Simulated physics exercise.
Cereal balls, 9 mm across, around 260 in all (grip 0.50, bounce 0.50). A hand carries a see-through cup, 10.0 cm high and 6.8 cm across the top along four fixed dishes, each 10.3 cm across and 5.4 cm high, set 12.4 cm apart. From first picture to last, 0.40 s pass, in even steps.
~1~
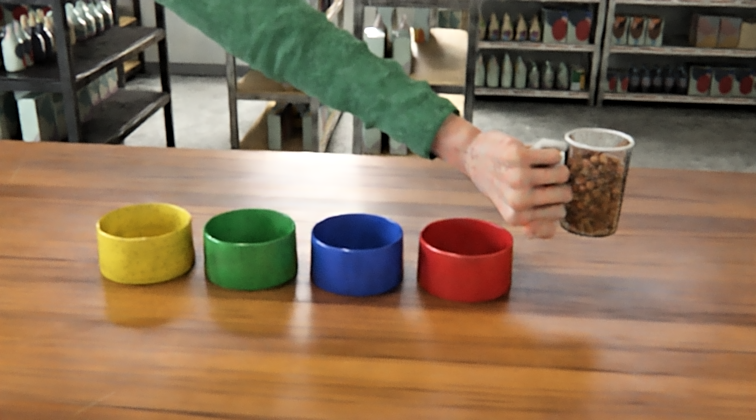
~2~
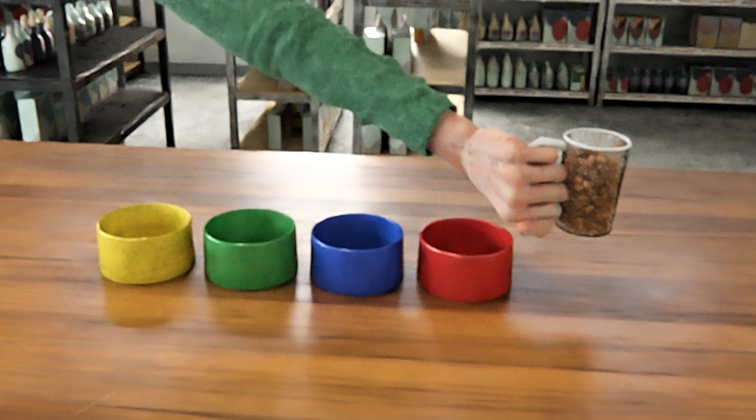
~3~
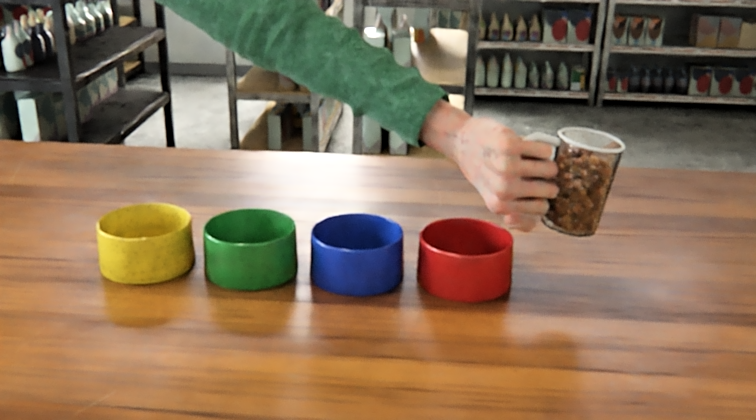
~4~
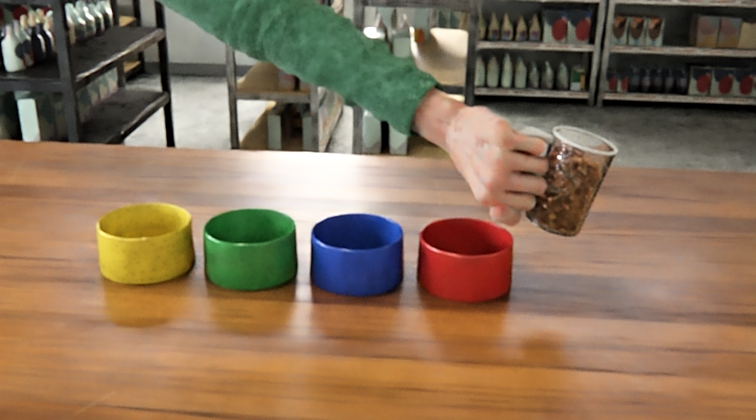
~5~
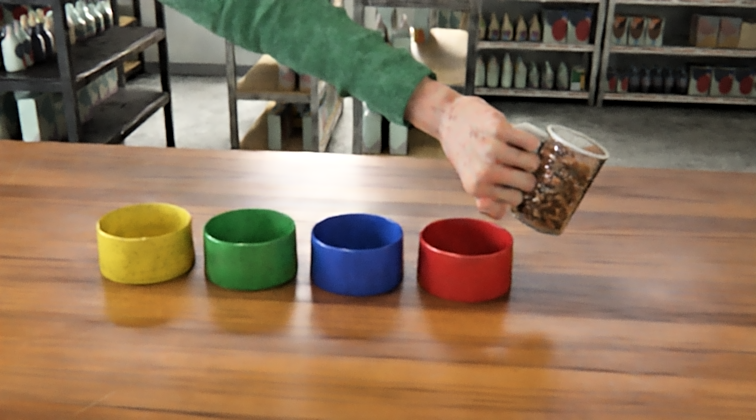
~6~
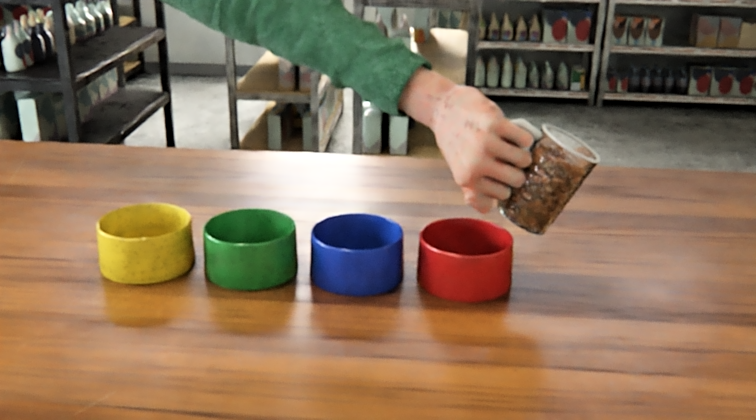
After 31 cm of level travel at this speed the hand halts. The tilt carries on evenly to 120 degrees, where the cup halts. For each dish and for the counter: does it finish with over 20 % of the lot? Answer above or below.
Red: Above, blue: Above, green: Below, yellow: Below, counter: Above.
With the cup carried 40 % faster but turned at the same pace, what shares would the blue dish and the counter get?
Then: Blue 100; counter 0.
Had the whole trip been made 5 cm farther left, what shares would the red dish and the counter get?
In that case red 0; counter 10.
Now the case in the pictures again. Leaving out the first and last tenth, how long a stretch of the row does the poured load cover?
Roughly 13 cm.
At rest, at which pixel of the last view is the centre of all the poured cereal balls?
At about (414, 268).
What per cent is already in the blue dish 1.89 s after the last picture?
Some 30 per cent.
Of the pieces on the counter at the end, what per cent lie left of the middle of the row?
Roughly 0 per cent.
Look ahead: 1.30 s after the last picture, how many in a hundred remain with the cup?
About 35 per cent.
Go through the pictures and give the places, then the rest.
The first picture shows cup at (594, 183), tilt 0 degrees, lip at (632, 141), moved 0.0 cm; middle of the pieces at (591, 193); red dish at (466, 237); blue dish at (357, 231); green dish at (250, 226); yellow dish at (144, 221).
The second picture shows cup at (590, 183), tilt 2 degrees, lip at (630, 142), moved 0.4 cm; middle of the pieces at (587, 193).
The third picture shows cup at (580, 183), tilt 8 degrees, lip at (623, 145), moved 1.5 cm; middle of the pieces at (576, 192).
The fourth picture shows cup at (568, 182), tilt 14 degrees, lip at (615, 149), moved 2.7 cm; middle of the pieces at (563, 191).
The fifth picture shows cup at (557, 182), tilt 21 degrees, lip at (607, 153), moved 3.9 cm; middle of the pieces at (551, 190).
The sixth picture shows cup at (546, 181), tilt 27 degrees, lip at (598, 158), moved 5.2 cm; middle of the pieces at (539, 189); red dish at (466, 237); blue dish at (357, 231); green dish at (250, 226); yellow dish at (144, 221).
Then, 0.78 s after the last picture, tilt 89 degrees; cup holds 100 %.
Then, 1.30 s after the last picture, tilt 120 degrees; cup holds 35 %, red 35 %, blue 5 %.
Then, 1.89 s after the last picture, tilt 120 degrees; cup holds 0 %, red 40 %, blue 30 %.
In the end, red 40 %, blue 30 %, green 0 %, yellow 0 %, counter 35 %.
